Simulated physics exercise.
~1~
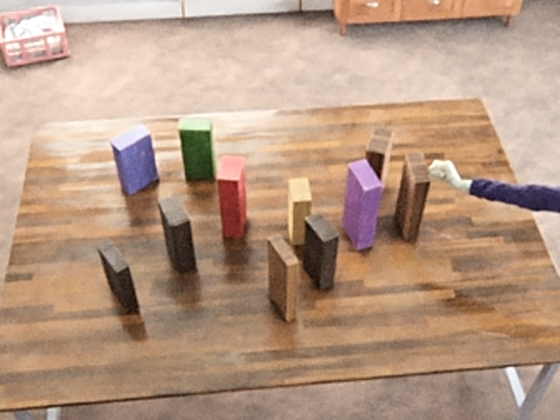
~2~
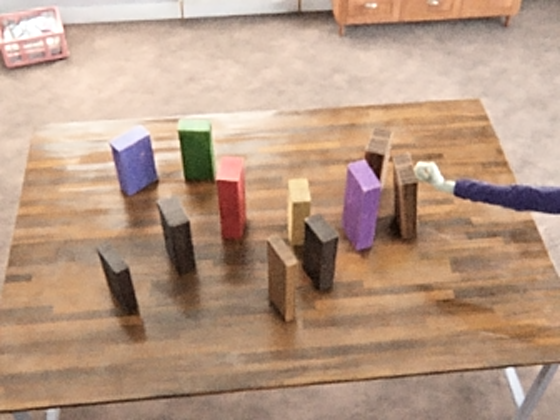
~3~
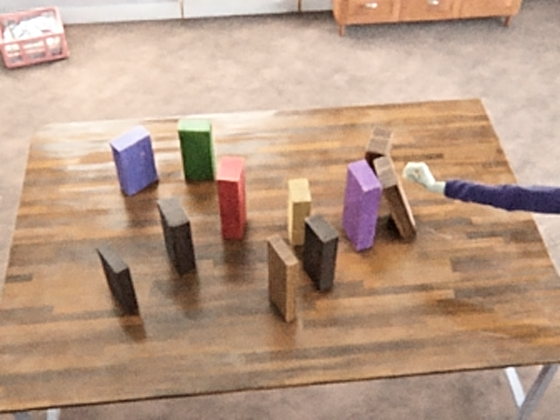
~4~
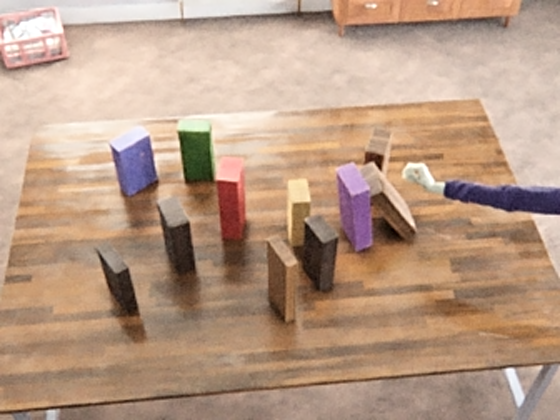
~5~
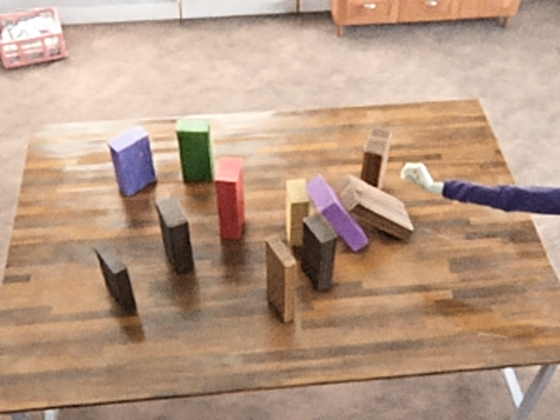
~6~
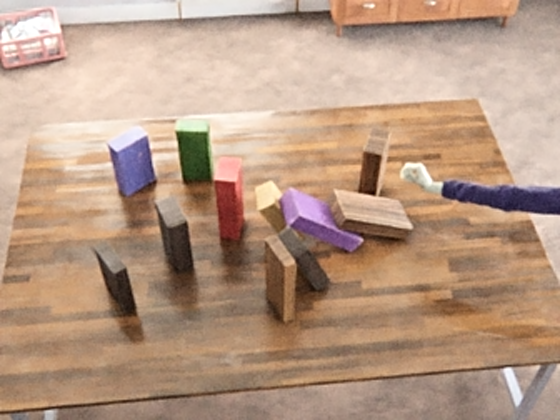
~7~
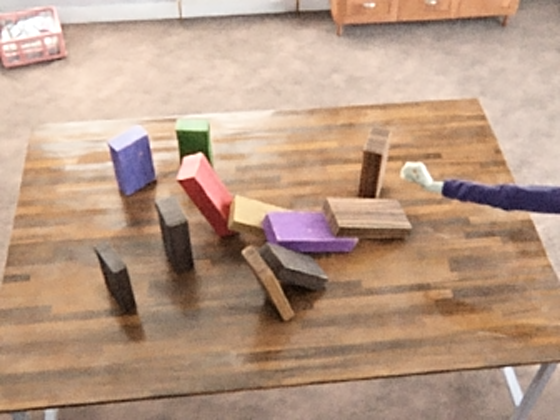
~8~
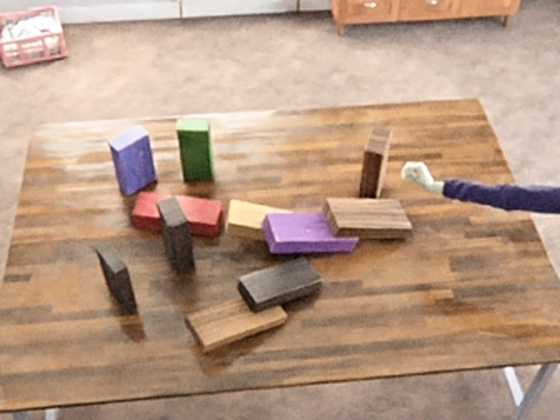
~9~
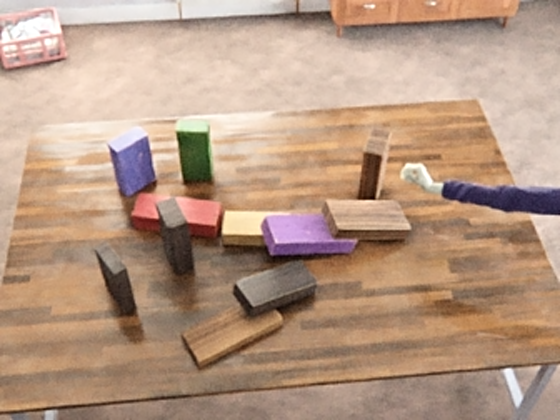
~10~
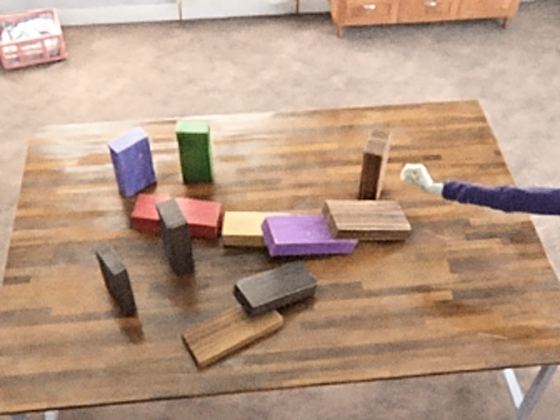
The video shows a hand tipping a brown block leftward among upright blocks on a wooden table, knocking over the purple block, then yellow, red, dark and brown ones. The blue and green blocks and three others remain standing.
